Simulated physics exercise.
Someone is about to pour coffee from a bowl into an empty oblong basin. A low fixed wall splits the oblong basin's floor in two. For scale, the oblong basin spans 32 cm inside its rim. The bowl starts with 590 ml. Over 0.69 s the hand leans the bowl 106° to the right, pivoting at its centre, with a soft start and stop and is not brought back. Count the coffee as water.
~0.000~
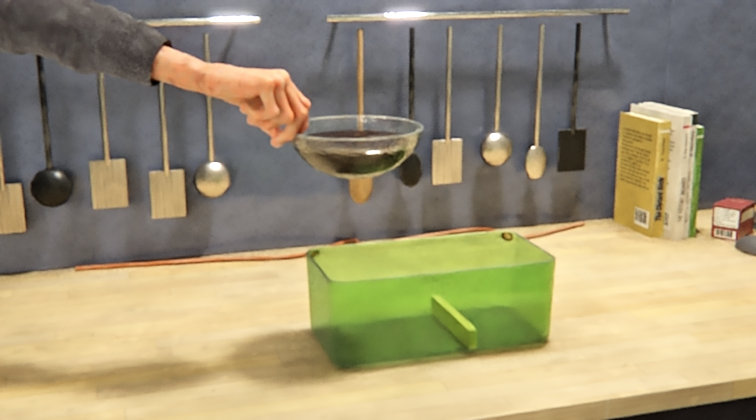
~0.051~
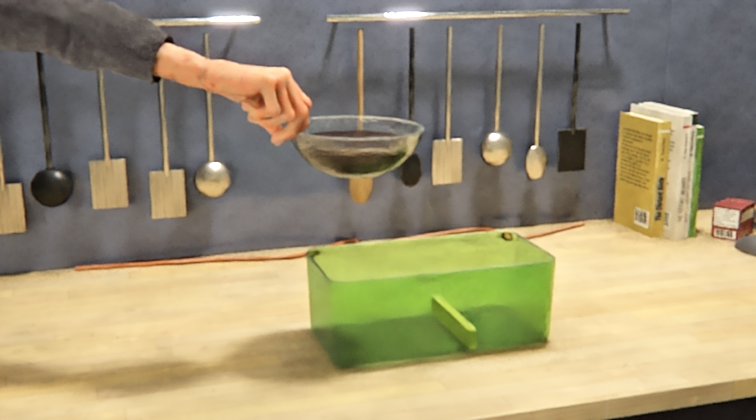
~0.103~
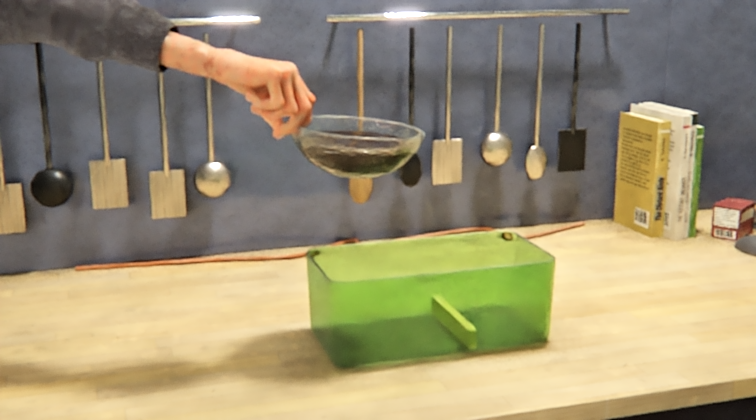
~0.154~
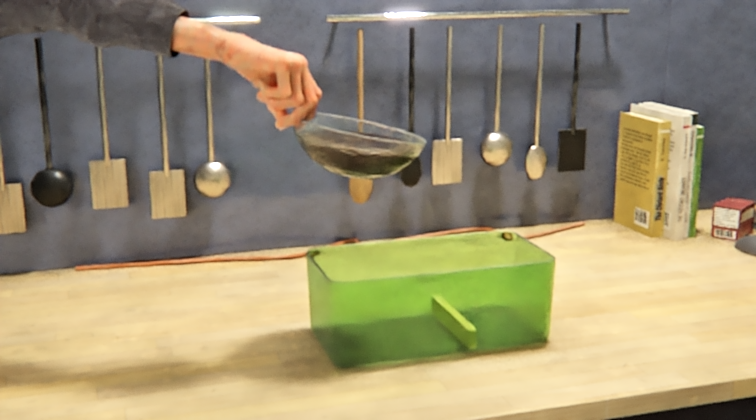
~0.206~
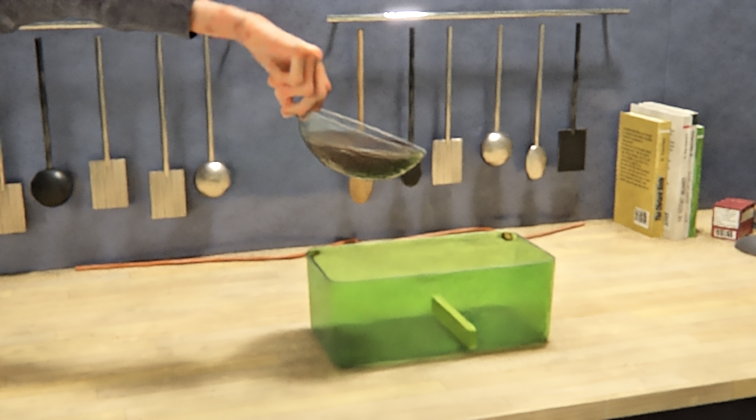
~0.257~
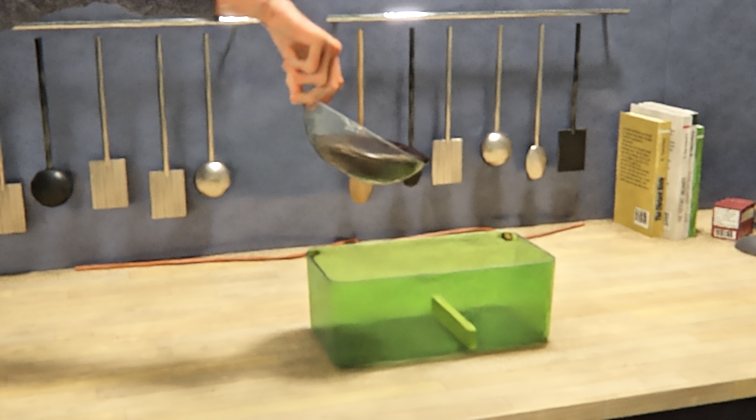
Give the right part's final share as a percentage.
The far part has some 43 per cent.
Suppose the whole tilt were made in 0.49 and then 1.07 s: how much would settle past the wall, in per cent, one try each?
First 35, then 55 per cent.
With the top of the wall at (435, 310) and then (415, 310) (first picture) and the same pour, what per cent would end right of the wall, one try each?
First 65, then 85 per cent.
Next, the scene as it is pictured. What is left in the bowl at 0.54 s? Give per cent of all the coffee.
Some 1 per cent.
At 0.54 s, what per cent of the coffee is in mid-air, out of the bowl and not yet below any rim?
About 28 per cent.
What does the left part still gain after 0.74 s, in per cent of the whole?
About 8 per cent.
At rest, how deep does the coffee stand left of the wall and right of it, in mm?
Left about 12 mm, right about 14 mm.
After 0.54 s the tilt is 94° and 1 per cent is still to pour, 29 is left of the wall and 42 right of it.
After 0.74 s the tilt is 106° and 0 per cent is still to pour, 46 is left of the wall and 43 right of it.
After 0.96 s the tilt is 106° and 0 per cent is still to pour, 53 is left of the wall and 44 right of it.
After 1.19 s the tilt is 106° and 0 per cent is still to pour, 54 is left of the wall and 43 right of it.
In the end 54 per cent lies left of the wall, 43 right of it and 3 outside.
